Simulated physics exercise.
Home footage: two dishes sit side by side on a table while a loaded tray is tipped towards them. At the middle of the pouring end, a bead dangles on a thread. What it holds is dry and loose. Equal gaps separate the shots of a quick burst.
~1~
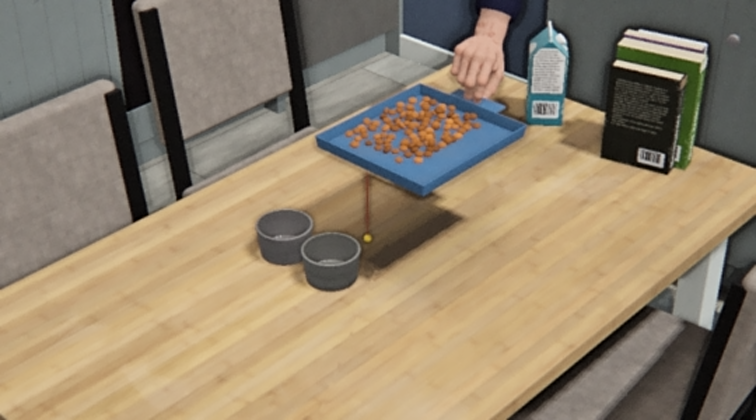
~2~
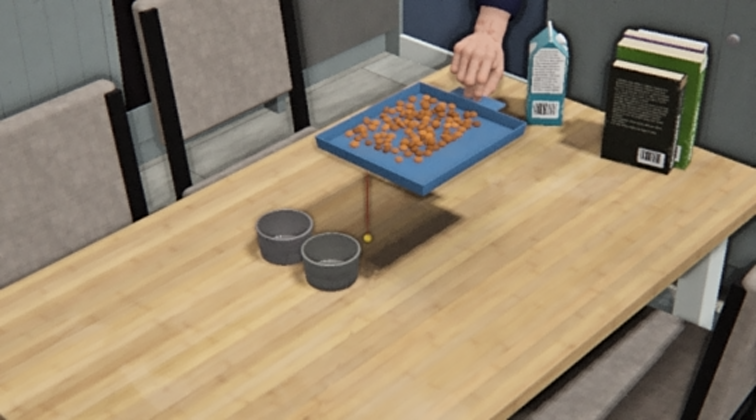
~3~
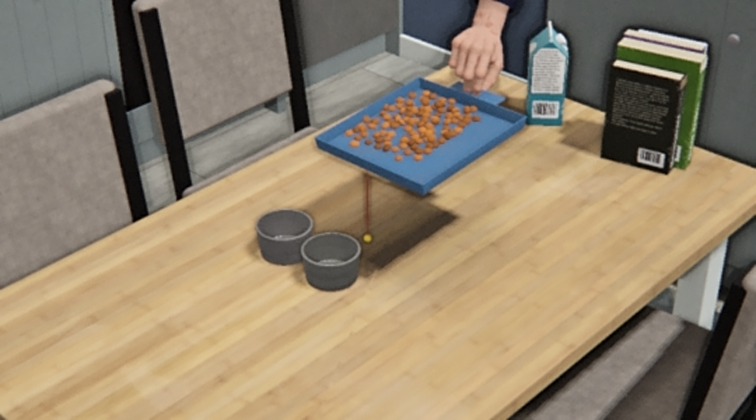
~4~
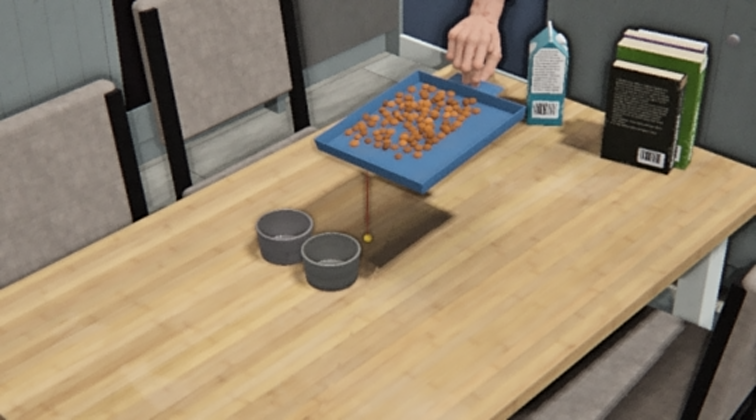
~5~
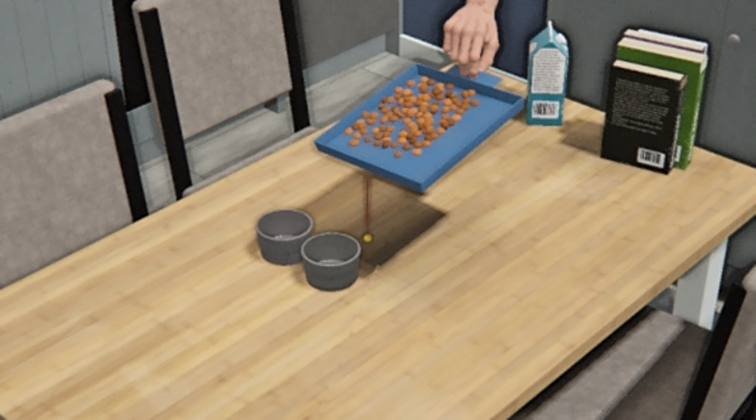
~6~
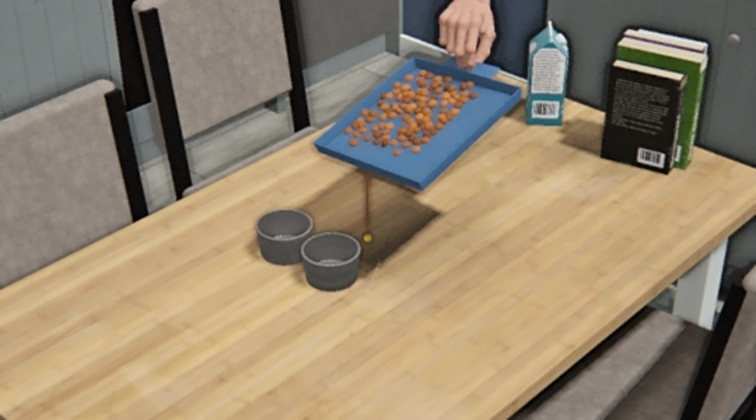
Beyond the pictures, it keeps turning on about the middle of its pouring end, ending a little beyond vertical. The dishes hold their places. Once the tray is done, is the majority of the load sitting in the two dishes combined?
Yes, the majority is there.
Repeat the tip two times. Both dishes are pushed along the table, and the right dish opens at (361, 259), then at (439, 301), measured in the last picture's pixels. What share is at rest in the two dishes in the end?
Around 80 % followed by around 0 %.
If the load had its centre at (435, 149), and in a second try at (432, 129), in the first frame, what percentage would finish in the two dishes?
You'd get 60 % the first time and 60 % the second.
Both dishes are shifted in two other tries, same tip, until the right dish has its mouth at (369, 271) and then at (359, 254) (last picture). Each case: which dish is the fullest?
The one at left, then the one at left.
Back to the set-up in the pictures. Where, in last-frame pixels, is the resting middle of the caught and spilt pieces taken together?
(317, 261).
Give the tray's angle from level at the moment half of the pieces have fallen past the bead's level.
That happens at around 100°.
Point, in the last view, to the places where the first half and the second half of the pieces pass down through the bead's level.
Roughly at (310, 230) first, and then at (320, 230).
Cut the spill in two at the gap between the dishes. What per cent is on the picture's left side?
Roughly 40 in a hundred.
Just after the last frame, tray tipped steeply; every one on the tray.
A moment on, tray tipped right over; roughly a third on the tray; about a tenth in the right dish; about a tenth in the left dish; about a tenth outside both; roughly a quarter in the air.
Further on, tray tipped past a quarter turn; roughly a third in the right dish; roughly a quarter in the left dish; roughly a third outside both.
When it is over, tray tipped past a quarter turn; roughly a third in the right dish; roughly a quarter in the left dish; roughly a third outside both.
